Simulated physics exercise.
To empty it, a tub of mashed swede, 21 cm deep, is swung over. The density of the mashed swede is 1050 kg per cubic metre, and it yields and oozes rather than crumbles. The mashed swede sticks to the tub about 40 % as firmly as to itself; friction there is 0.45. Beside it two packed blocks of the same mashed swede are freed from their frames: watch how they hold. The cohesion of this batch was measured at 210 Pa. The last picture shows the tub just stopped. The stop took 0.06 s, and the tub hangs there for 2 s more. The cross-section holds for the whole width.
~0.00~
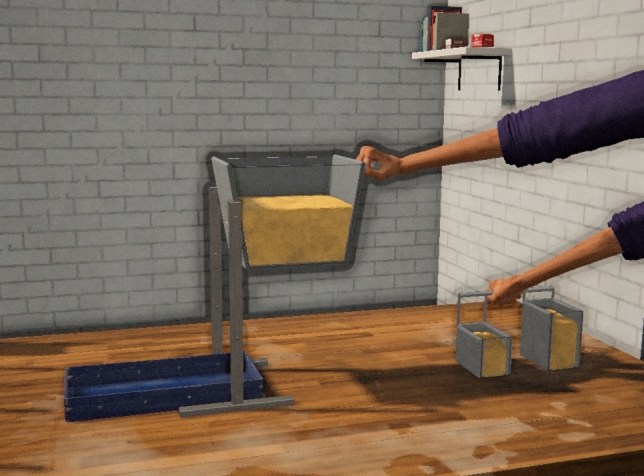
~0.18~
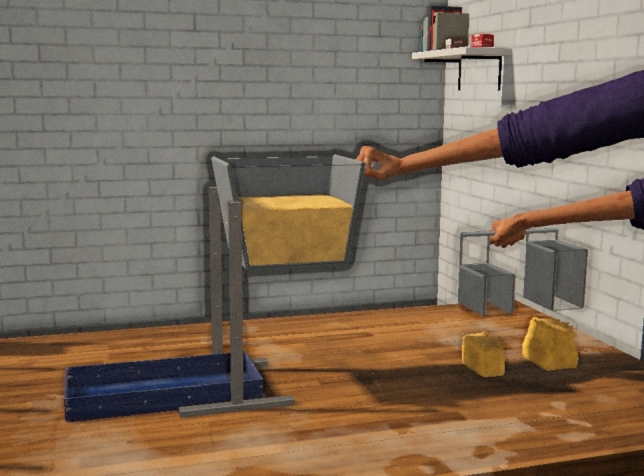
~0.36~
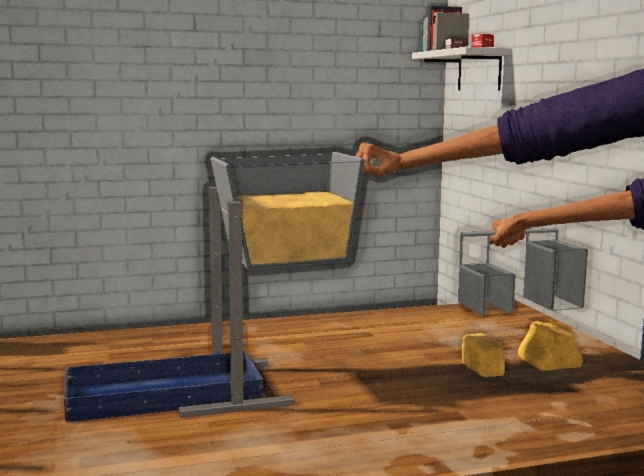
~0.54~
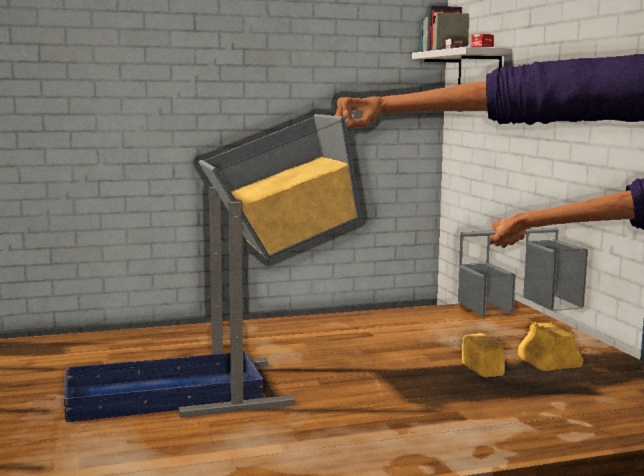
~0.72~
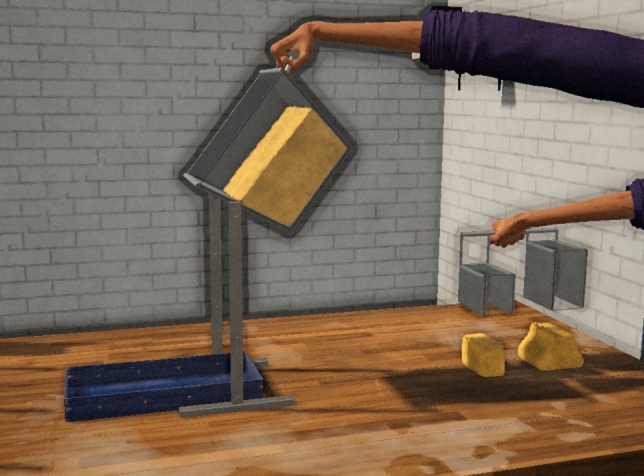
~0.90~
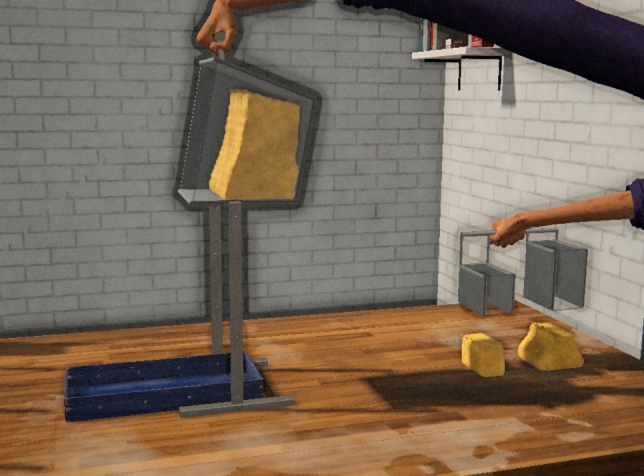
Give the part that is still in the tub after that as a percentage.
About 57 %.
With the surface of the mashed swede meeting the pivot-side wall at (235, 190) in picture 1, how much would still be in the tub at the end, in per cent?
In that case some 45 per cent.
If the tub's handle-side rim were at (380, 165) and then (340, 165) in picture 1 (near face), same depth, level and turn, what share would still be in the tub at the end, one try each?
In that order: 50 %, 75 %.
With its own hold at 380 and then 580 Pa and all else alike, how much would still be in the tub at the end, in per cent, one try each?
In turn about 75 %, 100 %.
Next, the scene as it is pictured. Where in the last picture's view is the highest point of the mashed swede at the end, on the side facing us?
Near (272, 160).
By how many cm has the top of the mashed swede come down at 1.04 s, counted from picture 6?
Roughly 6 cm.
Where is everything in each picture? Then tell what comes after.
The first picture shows handle-side rim at (361, 164), tilt 0 degrees; crest of the mashed swede at (250, 209); block heights 7.7 cm, 12 cm (left to right).
The second picture shows handle-side rim at (361, 164), tilt 0 degrees; crest of the mashed swede at (250, 209); block heights 7.5 cm, 10 cm (left to right).
The third picture shows handle-side rim at (360, 160), tilt 1 degrees; crest of the mashed swede at (345, 203); block heights 7.4 cm, 9.0 cm (left to right).
The fourth picture shows handle-side rim at (341, 120), tilt 21 degrees; crest of the mashed swede at (347, 166); block heights 7.4 cm, 8.8 cm (left to right).
The fifth picture shows handle-side rim at (281, 72), tilt 53 degrees; crest of the mashed swede at (313, 111); block heights 7.4 cm, 8.8 cm (left to right).
The sixth picture shows handle-side rim at (215, 62), tilt 79 degrees; crest of the mashed swede at (248, 93); block heights 7.4 cm, 8.8 cm (left to right).
After 1.04 s, the tub is at 79 degrees and holds 99 %.
After 1.21 s, the tub is at 79 degrees and holds 69 %.
After 1.38 s, the tub is at 79 degrees and holds 59 %.
After 1.55 s, the tub is at 79 degrees and holds 57 %.
After 2.90 s, the tub is at 79 degrees and holds 57 %.
